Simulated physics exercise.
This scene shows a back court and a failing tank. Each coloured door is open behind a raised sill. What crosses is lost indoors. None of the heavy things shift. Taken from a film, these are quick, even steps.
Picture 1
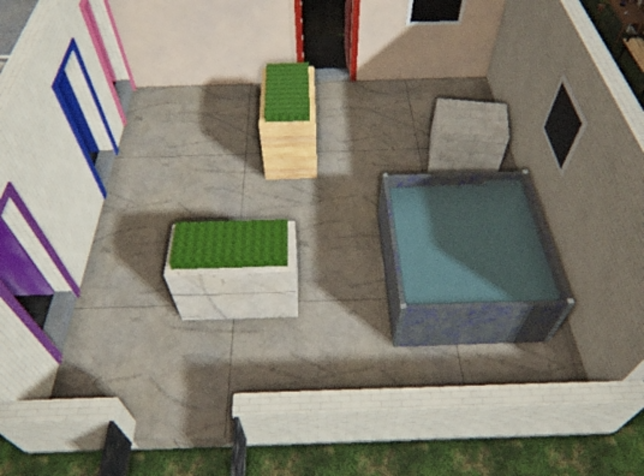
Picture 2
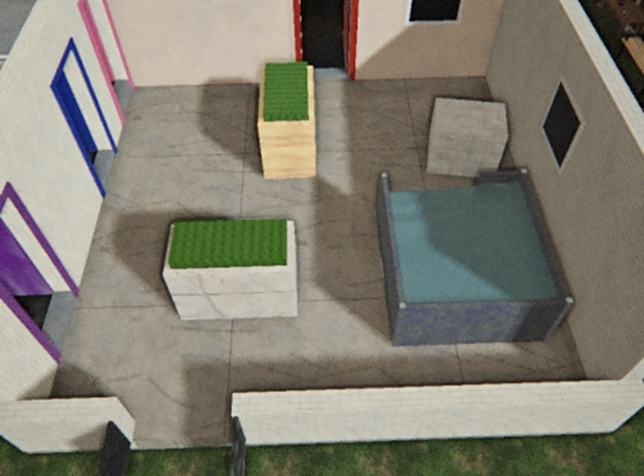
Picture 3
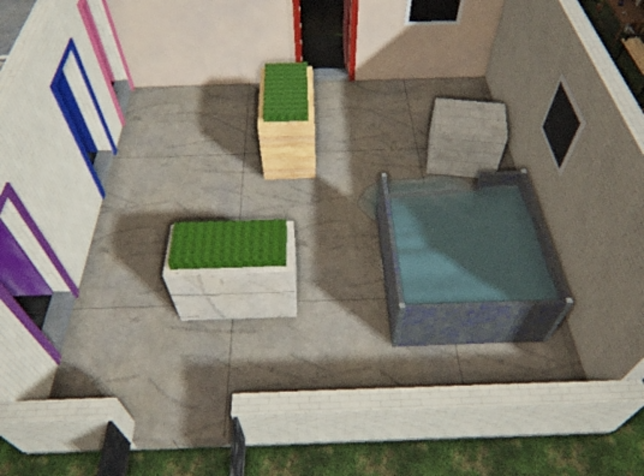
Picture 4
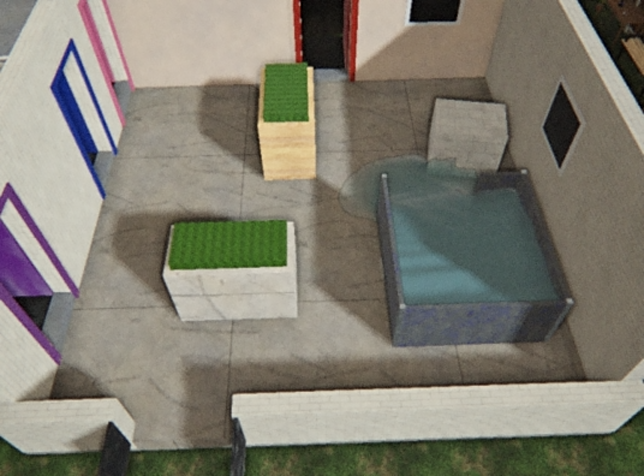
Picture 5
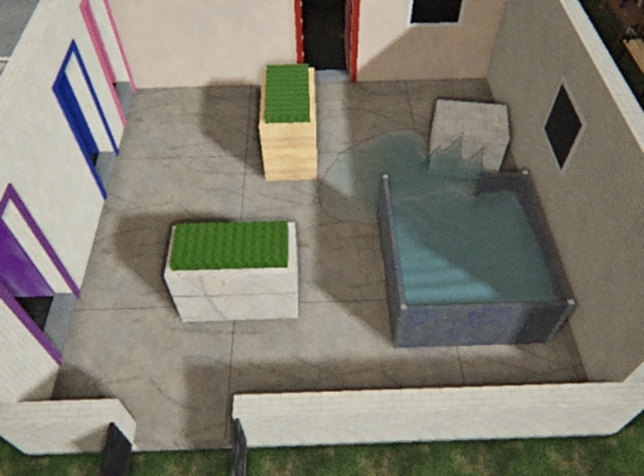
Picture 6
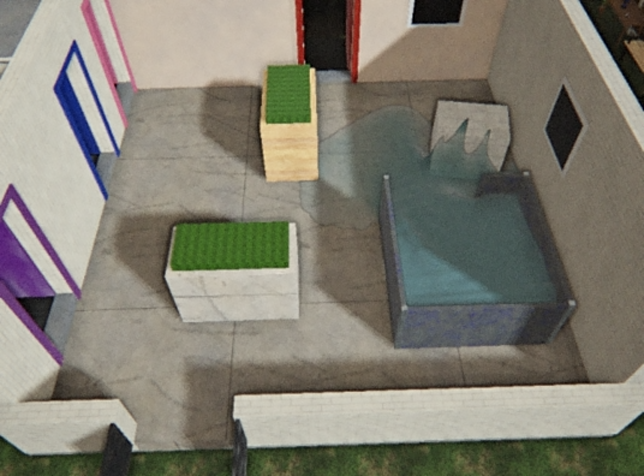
Water pouring from the open far side of a square tank, spreading across the court floor and around a grey block.
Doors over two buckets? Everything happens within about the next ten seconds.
The purple door is not overrun past two buckets; the blue door is not overrun past two buckets; the pink door is not overrun past two buckets; the red door is overrun past two buckets.
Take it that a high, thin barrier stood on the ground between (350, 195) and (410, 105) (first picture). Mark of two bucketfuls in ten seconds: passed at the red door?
Well, red does not reach it.
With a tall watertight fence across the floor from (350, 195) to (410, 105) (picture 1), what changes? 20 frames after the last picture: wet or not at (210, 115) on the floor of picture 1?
My call for that point: Left unsoaked.
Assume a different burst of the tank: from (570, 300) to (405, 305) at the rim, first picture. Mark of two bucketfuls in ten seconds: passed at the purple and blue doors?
Result - purple: Above the limit; blue: Below the limit.
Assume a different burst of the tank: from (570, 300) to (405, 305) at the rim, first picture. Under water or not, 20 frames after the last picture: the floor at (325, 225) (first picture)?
Answer: Under water.
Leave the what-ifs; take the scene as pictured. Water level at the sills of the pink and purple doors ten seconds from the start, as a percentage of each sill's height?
Approx. 40 % then 70 %.
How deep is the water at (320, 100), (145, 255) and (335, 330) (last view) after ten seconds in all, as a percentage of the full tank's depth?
The three come to some 10, 8 and 4 per cent respectively.
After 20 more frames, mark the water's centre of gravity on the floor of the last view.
Point: (399, 189).
A moment on, water covers 25 % of the floor; the purple door not reached, the blue door not reached, the pink door not reached, the red door under two buckets in.
Next, water covers 35 % of the floor; the purple door not reached, the blue door not reached, the pink door not reached, the red door far over two buckets in.
Then, water covers 55 % of the floor; the purple door not reached, the blue door wet at the sill, nothing in, the pink door wet at the sill, nothing in, the red door far over two buckets in.
Later, water covers 85 % of the floor; the purple door wet at the sill, nothing in, the blue door wet at the sill, nothing in, the pink door wet at the sill, nothing in, the red door far over two buckets in.
In the end, water covers 95 % of the floor; the purple door wet at the sill, nothing in, the blue door wet at the sill, nothing in, the pink door wet at the sill, nothing in, the red door far over two buckets in.
